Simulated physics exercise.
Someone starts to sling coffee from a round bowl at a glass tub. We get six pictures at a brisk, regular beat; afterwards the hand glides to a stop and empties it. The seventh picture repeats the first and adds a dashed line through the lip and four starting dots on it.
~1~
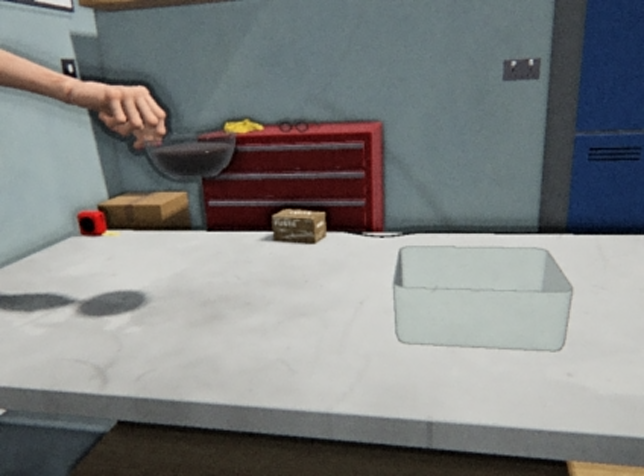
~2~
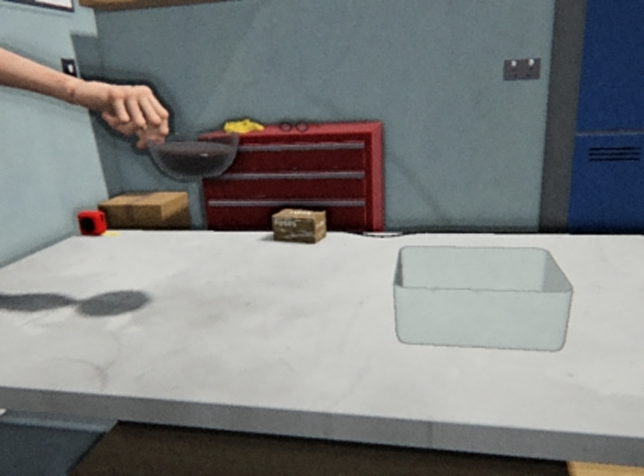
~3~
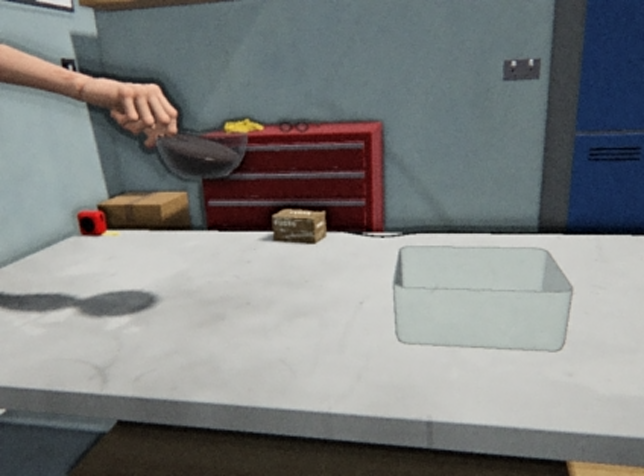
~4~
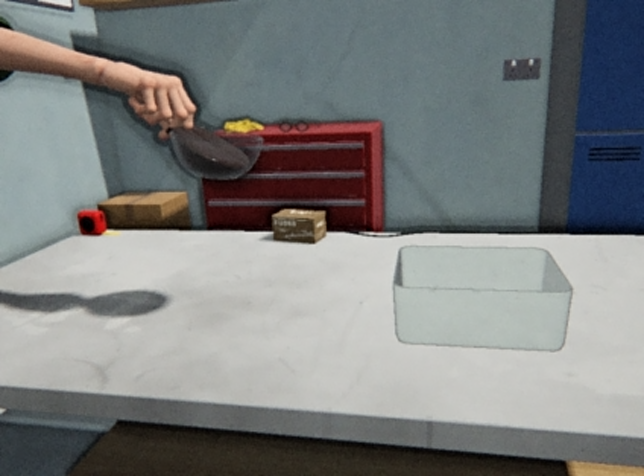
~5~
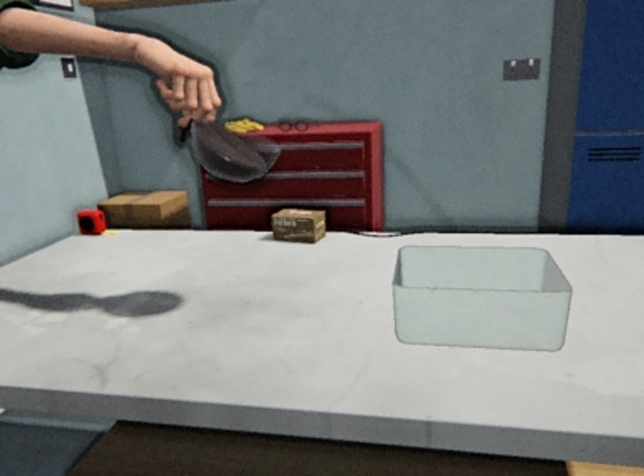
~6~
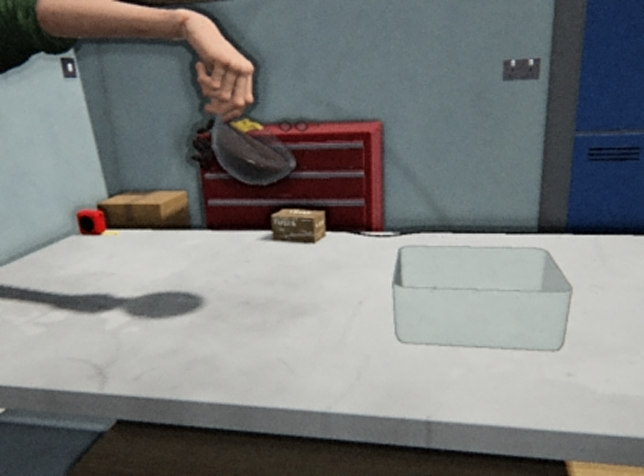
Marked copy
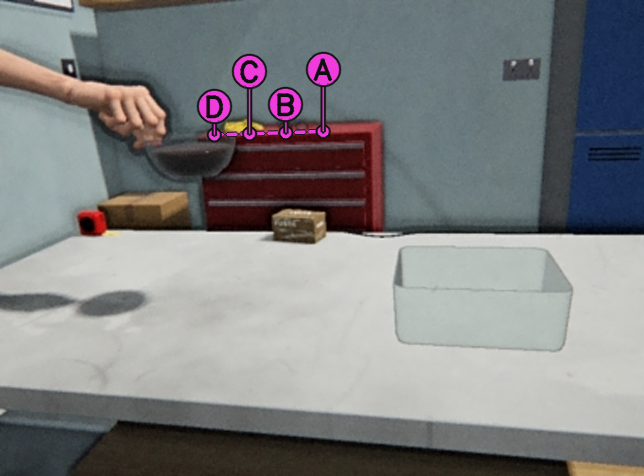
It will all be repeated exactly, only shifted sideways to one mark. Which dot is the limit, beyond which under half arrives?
Use spot C.
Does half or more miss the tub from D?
Yes, it does.
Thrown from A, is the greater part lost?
No, not at all.
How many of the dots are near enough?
Three of the four.
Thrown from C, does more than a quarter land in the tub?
Yes, clearly.
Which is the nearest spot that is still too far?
That would be D.
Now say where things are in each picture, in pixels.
Upright, lip at (231, 134); tub from (396, 340) to (564, 349); nothing has left yet, in the first frame.
Upright, lip at (234, 134); nothing has left yet, in the second frame.
Upright, lip at (243, 134); nothing has left yet, in the third frame.
Tipped about 9°, lip at (259, 140); coffee is over the rim, down to (174, 133), in the fourth frame.
Tipped about 23°, lip at (277, 151); coffee is over the rim, down to (188, 141), in the fifth frame.
Tipped about 41°, lip at (293, 165); coffee is over the rim, down to (204, 165), in the sixth frame.
On the marked copy, A at (323, 131); B at (285, 132); C at (249, 133); D at (214, 134).
Choosing A, about 81 % lands in the tub, 14 % falls short and 5 % goes beside or beyond.
Choosing B, about 68 % lands in the tub, 10 % falls short and 23 % goes beside or beyond.
Choosing C, about 64 % lands in the tub, 21 % falls short and 14 % goes beside or beyond.
Choosing D, about 25 % lands in the tub, 69 % falls short and 6 % goes beside or beyond.
